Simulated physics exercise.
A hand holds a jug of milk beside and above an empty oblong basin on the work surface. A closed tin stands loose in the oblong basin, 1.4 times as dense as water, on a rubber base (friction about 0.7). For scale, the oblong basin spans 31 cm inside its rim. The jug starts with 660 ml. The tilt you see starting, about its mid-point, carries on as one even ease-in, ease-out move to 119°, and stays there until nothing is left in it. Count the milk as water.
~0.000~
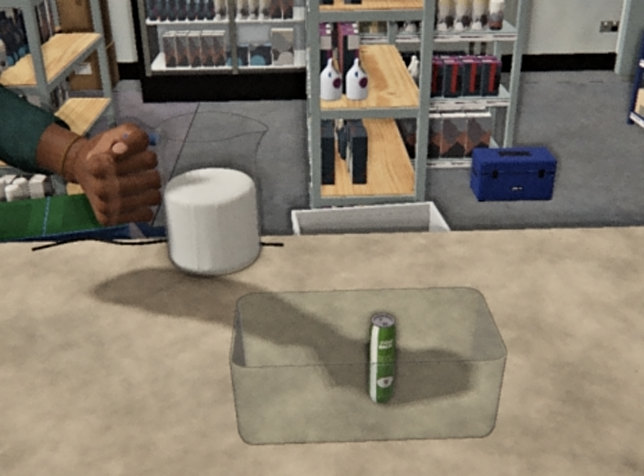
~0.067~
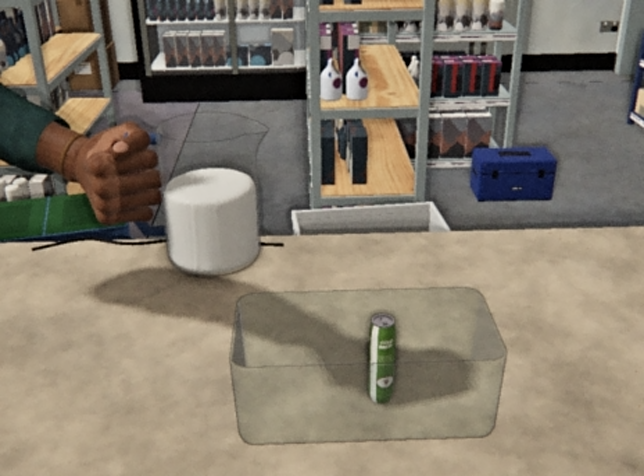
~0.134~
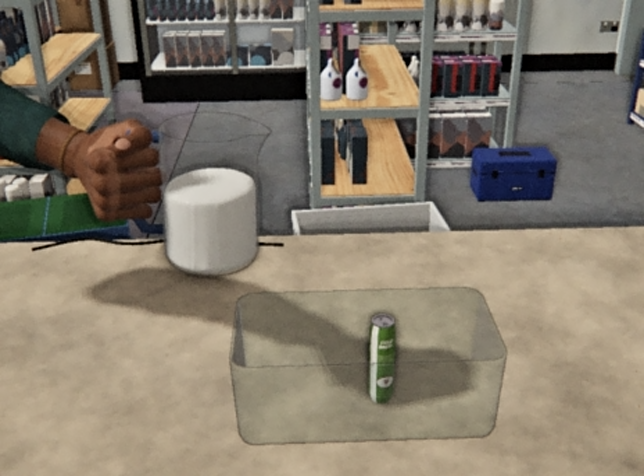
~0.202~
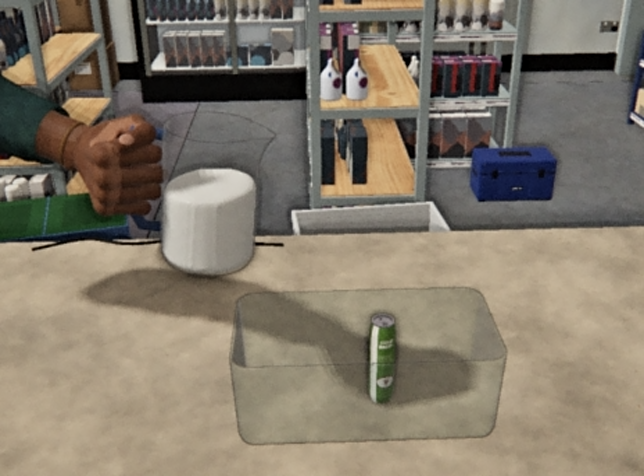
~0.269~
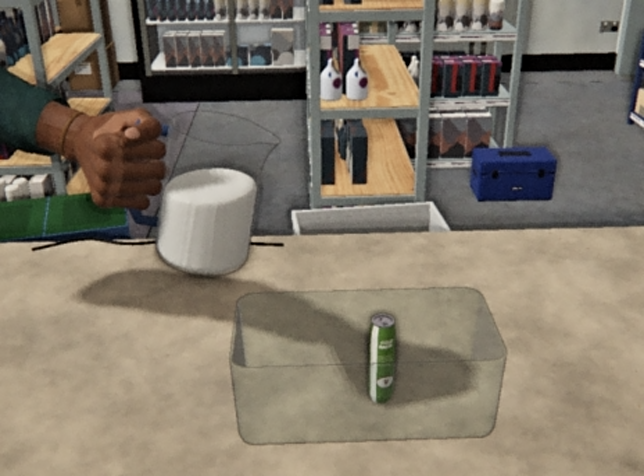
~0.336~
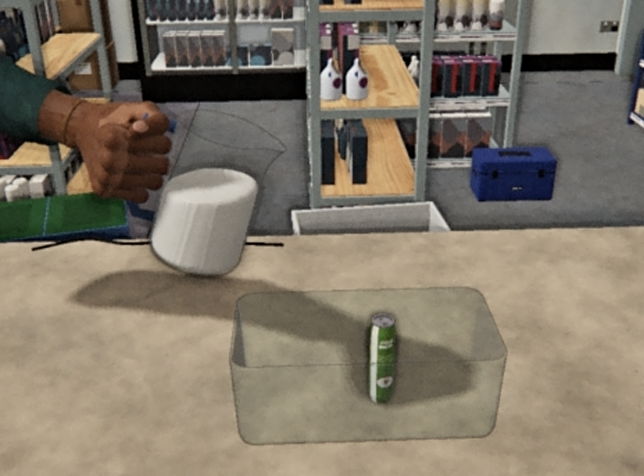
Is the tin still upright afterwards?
The tin keeps standing.
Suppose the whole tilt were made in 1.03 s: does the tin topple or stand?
The tin remains upright.
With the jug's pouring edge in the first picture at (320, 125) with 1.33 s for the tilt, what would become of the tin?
Then it goes over.
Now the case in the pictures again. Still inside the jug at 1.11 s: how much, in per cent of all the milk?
About 30 per cent.
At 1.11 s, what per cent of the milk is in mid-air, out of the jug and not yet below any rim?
Some 26 per cent.
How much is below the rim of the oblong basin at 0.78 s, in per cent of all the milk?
Near 0 in a hundred.
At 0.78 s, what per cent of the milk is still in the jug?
About 96 per cent.
After 0.78 s the tilt is 76° and 95 per cent is still to pour; the tin stands where it began.
After 1.11 s the tilt is 111° and 31 per cent is still to pour; the tin stands where it began.
After 1.46 s the tilt is 119° and 0 per cent is still to pour; the tin stands 1 cm from where it began.
After 1.83 s the tilt is 119° and 0 per cent is still to pour; the tin stands 1 cm from where it began.
In the end the tin stands 1 cm from where it began.
